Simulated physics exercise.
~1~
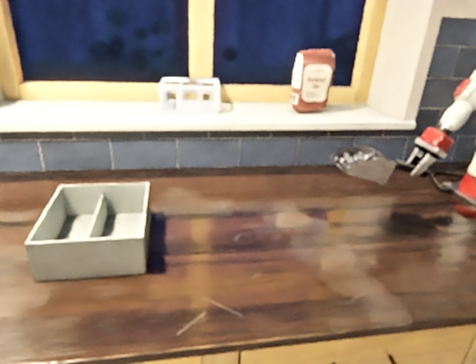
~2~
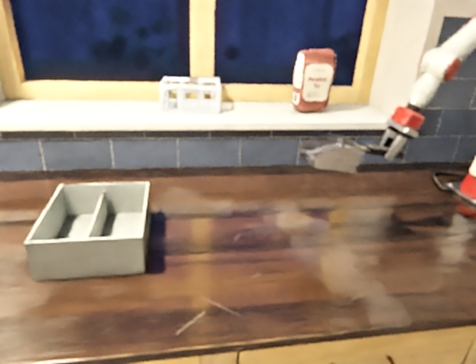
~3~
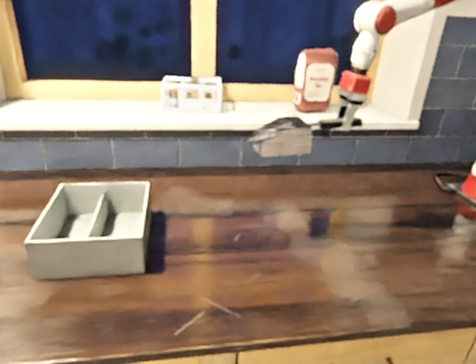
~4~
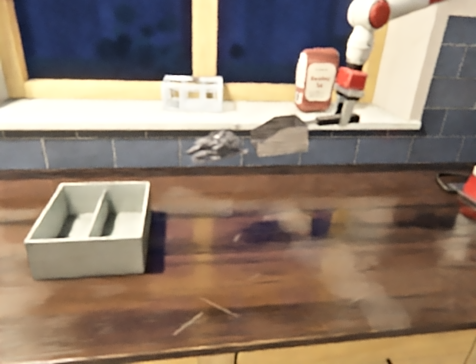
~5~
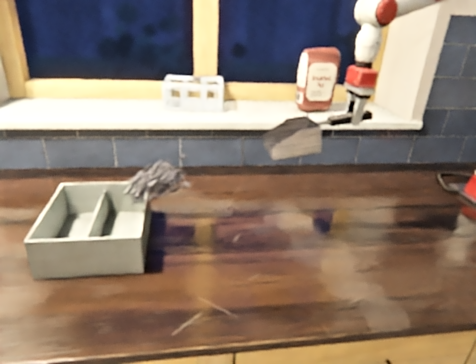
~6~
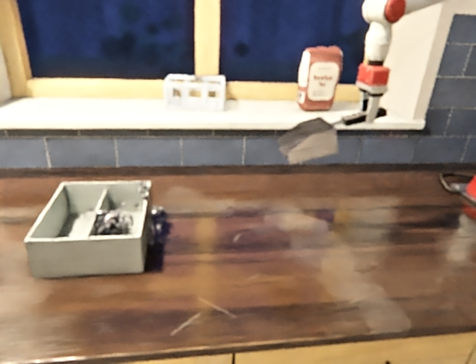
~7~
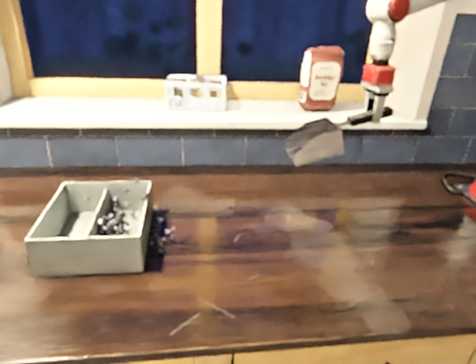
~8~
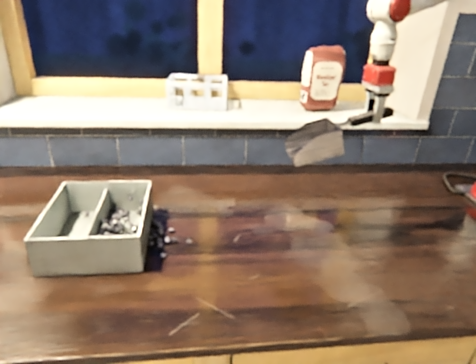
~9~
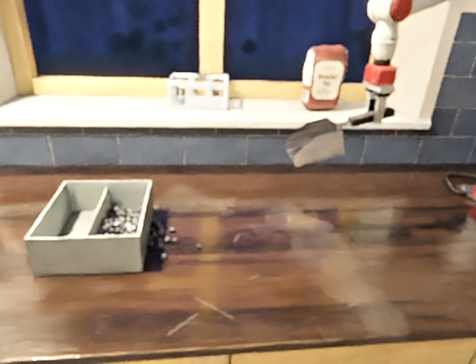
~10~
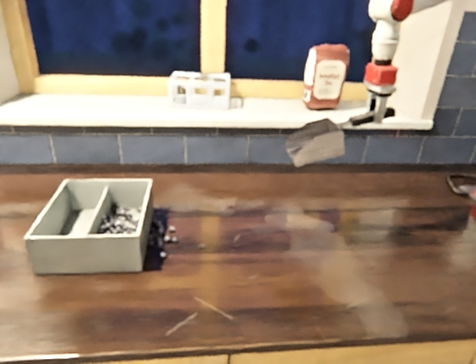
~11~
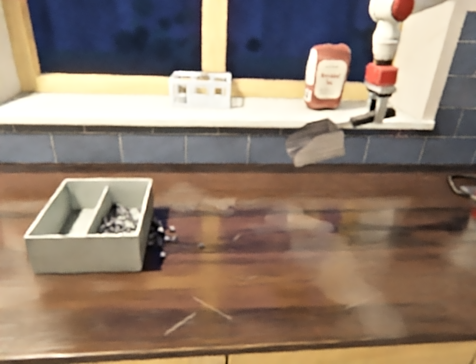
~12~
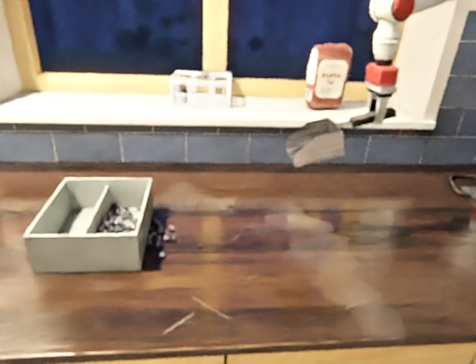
A red and white robot arm swung a scoop of small grey pebbles leftward over a wooden counter and flung them toward a divided grey box, where most landed in the right-hand section while a few scattered beside it, and the tilted scoop stopped.
